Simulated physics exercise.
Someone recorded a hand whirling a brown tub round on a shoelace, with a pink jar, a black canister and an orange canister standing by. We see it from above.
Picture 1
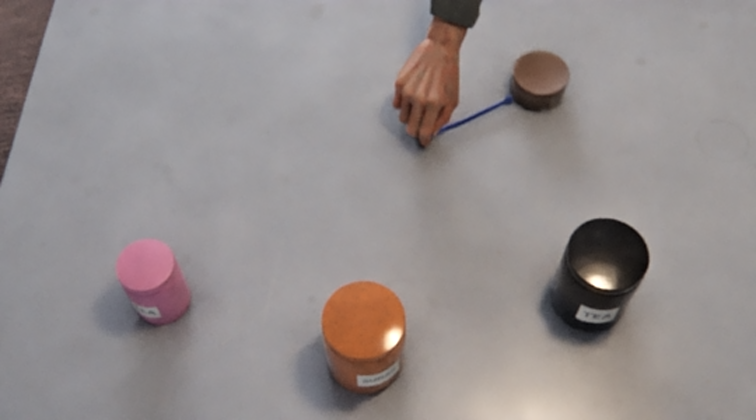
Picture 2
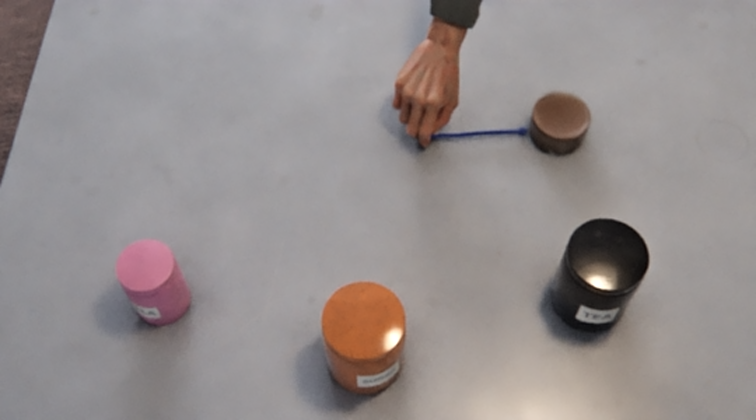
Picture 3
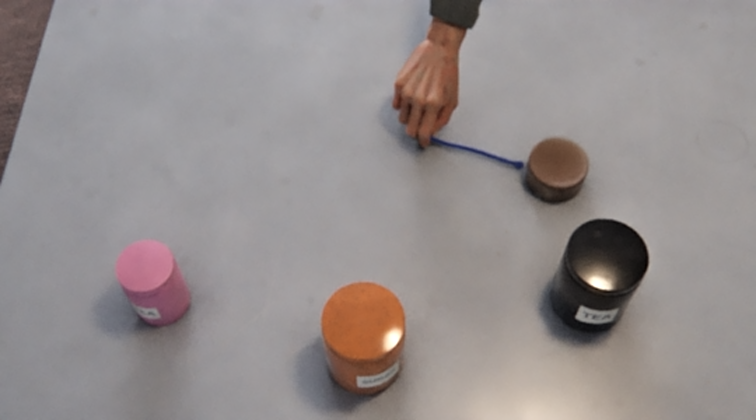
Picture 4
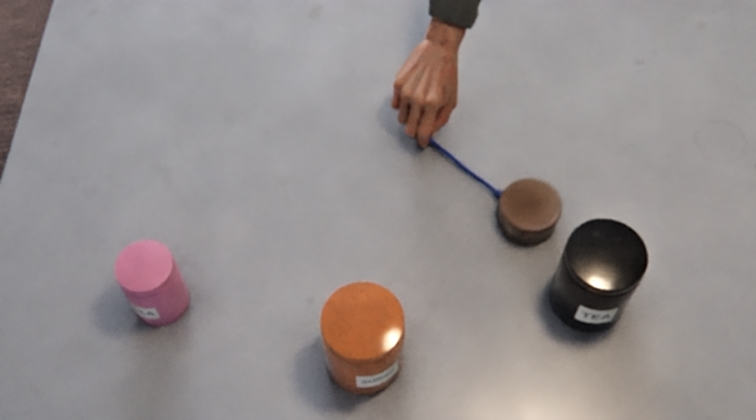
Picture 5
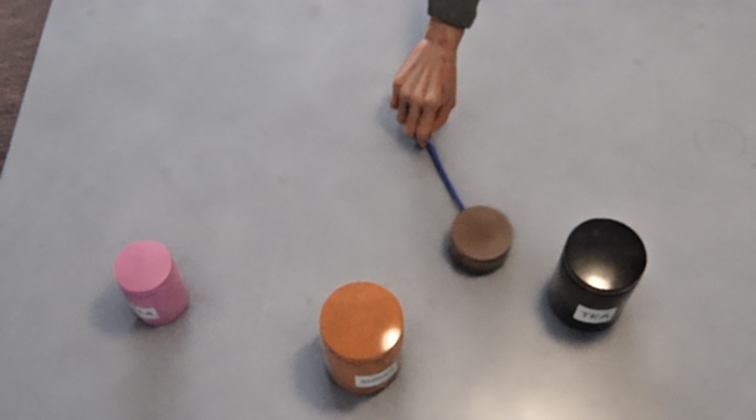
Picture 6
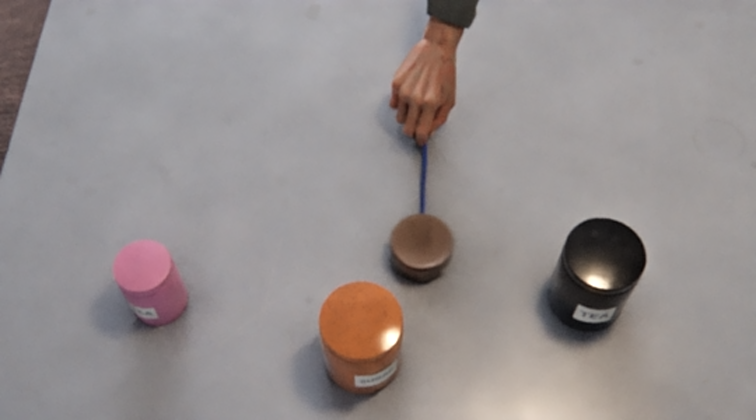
A brown tub on a blue lace swings clockwise around a hand, passing near canisters.
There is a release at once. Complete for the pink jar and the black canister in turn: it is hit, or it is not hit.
Pink jar: It is not hit. Black canister: It is not hit.
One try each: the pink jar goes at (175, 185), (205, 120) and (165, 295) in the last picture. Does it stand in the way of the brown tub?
So, first go it gets reached, second go it goes free, third go it goes free.
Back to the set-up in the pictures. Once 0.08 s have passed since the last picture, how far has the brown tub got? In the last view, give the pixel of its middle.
Around (310, 229).
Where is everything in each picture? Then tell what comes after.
The first frame shows brown tub (541, 72); pink jar (145, 264); black canister (609, 253); orange canister (363, 319).
The second frame shows brown tub (562, 115).
The third frame shows brown tub (559, 162).
The fourth frame shows brown tub (531, 204).
The fifth frame shows brown tub (482, 232).
The sixth frame shows brown tub (422, 240); pink jar (142, 265); black canister (606, 253); orange canister (361, 319); going round clockwise.
Then, 0.08 s later than the last view, tub near (310, 229).
Then, 0.20 s later than the last view, tub near (188, 205).
Finally, tub near (88, 186). The pink jar escapes it and the black canister stays untouched.
